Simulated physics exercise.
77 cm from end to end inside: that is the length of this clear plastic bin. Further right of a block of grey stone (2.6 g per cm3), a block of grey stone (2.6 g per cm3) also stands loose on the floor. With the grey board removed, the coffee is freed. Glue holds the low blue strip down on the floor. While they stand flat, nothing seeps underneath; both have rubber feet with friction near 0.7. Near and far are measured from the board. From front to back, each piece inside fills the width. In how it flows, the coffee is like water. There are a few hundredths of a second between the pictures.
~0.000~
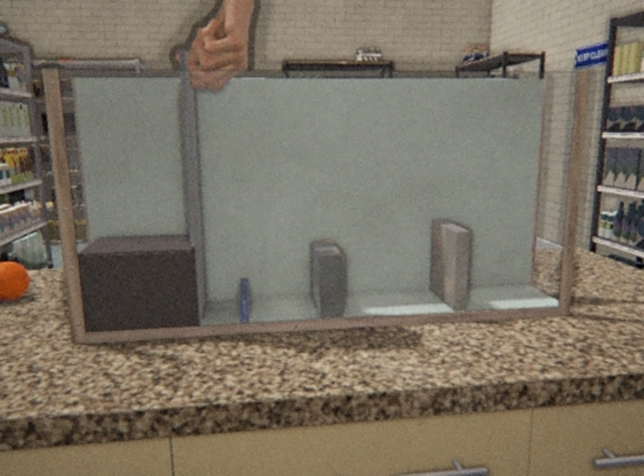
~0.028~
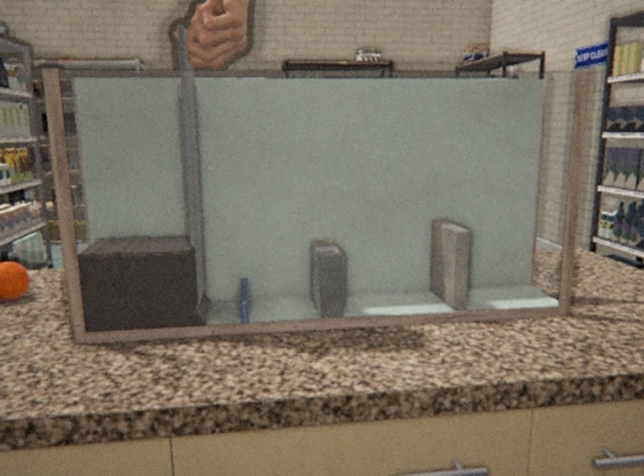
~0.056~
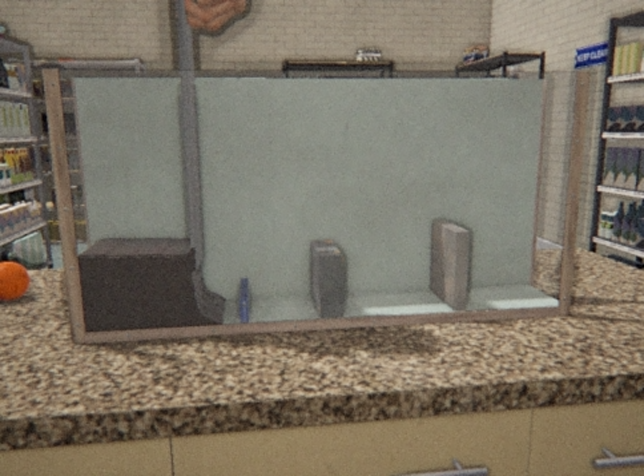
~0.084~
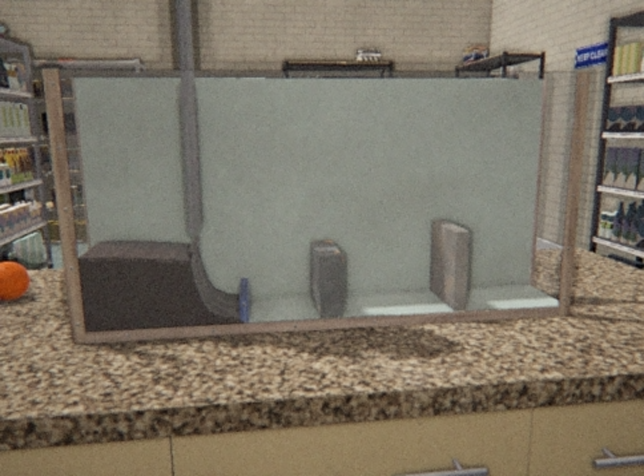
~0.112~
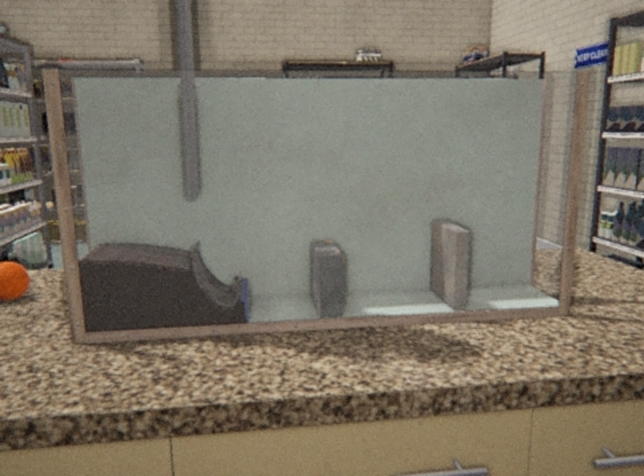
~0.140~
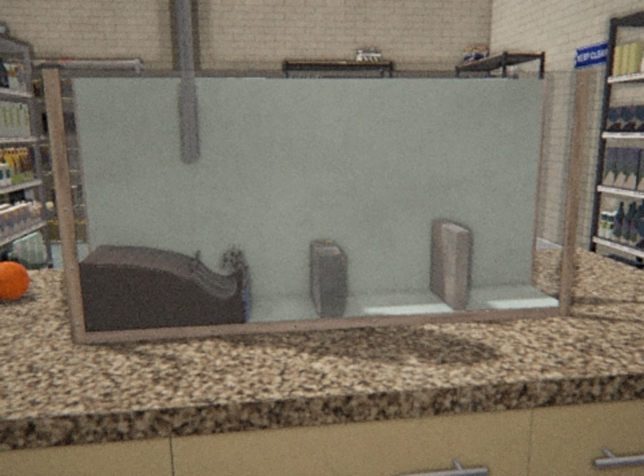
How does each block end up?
My prediction: The first block is still on its base; the second is still on its base.
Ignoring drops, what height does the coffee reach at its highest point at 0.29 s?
Roughly 19.0 cm up.
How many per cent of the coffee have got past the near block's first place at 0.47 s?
Close to 4 in a hundred.
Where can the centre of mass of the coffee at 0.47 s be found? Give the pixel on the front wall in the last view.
At about (215, 306).
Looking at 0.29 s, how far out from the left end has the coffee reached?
By then it's made it to close to 38 cm from the left end.
By 0.29 s the front has run 39 cm from the left wall, the near block is upright and the far block is upright.
By 0.47 s the near block is upright and the far block is upright.
By 0.76 s the near block is upright and the far block is upright.
At rest the near block is upright and the far block is upright; 0 per cent of the coffee is past where the far block first stood.
